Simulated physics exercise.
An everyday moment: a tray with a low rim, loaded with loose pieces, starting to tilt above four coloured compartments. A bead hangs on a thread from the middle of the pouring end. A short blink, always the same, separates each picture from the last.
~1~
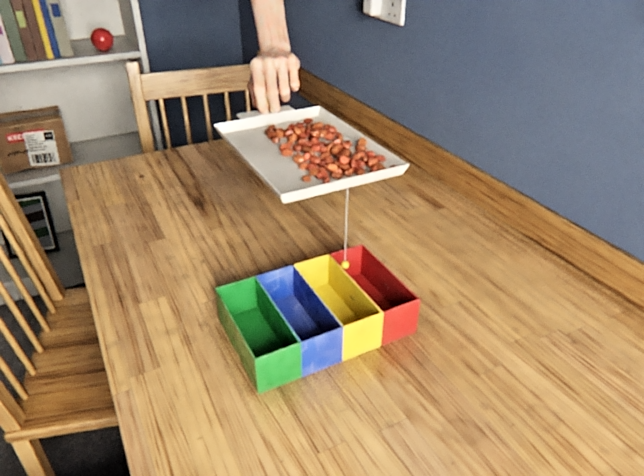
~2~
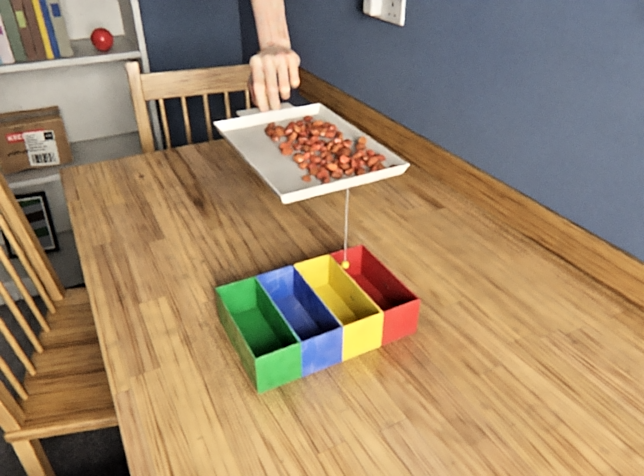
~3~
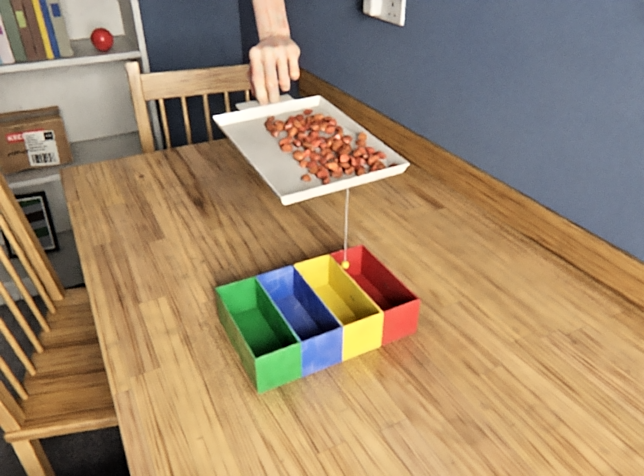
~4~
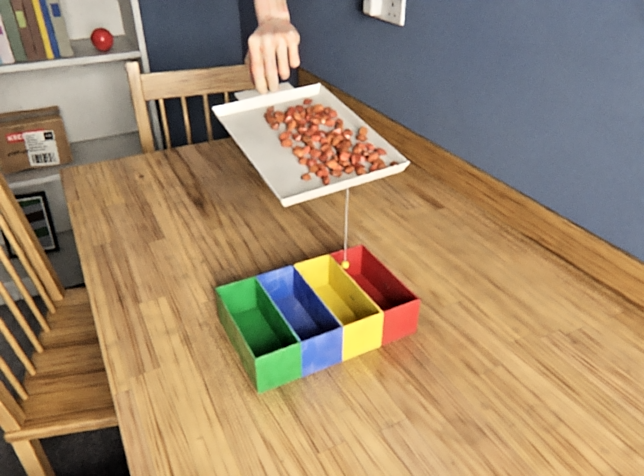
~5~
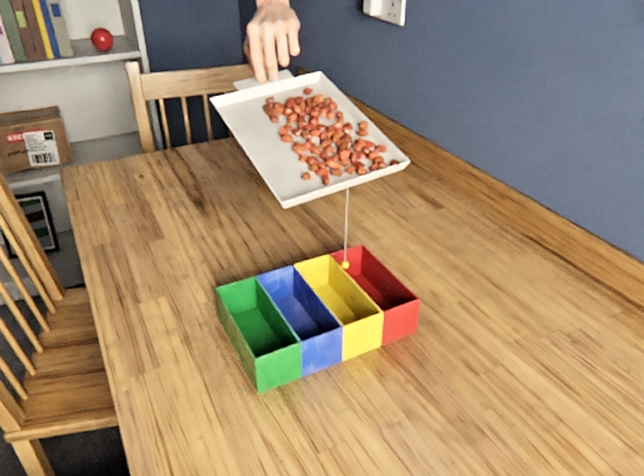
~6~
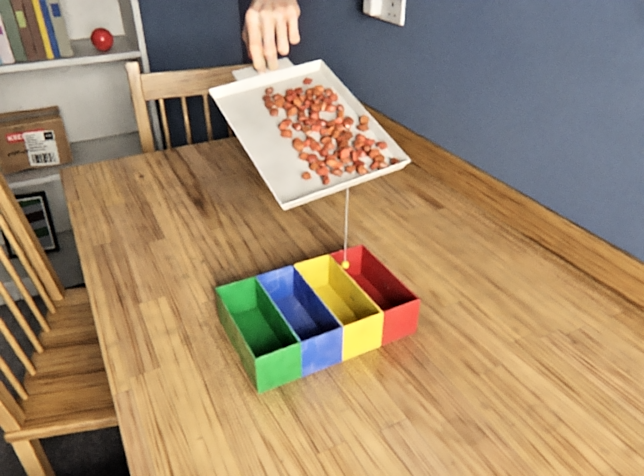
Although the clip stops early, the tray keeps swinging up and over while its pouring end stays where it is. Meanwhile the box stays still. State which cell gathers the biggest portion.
It is the blue cell.
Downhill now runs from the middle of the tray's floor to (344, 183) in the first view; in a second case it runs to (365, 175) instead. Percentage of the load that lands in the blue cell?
Near 10 % and, after that, 0 %.
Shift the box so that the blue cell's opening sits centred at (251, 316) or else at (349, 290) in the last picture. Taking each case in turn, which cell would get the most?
In the first try it is that yellow cell, in the second it is the cell in green.
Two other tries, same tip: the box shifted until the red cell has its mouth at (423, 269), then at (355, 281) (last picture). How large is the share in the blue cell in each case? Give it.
First some 20, then 50 per cent.
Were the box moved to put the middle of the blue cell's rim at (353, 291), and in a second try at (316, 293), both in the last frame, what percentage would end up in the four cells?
Estimate: 70 % first, 100 % second.
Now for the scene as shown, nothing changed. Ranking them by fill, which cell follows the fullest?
In second place: Yellow.
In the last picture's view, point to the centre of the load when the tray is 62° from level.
Somewhere about (312, 192).
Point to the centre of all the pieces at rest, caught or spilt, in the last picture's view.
About (310, 336).
Soon after the last picture, tray tipped steeply; most on the tray; a stray few in the blue cell; a stray few in the yellow cell; about a quarter falling or outside the box.
A little later, tray tipped past a quarter turn; about half in the blue cell; about a quarter in the yellow cell; a small part in the green cell; a stray few in the red cell; a small part falling or outside the box.
Later still, tray tipped past a quarter turn; about two thirds in the blue cell; about a quarter in the yellow cell; a small part in the green cell; a stray few in the red cell; a stray few falling or outside the box.
At rest, tray tipped past a quarter turn; about two thirds in the blue cell; about a quarter in the yellow cell; a small part in the green cell; a stray few in the red cell; a stray few outside the box.
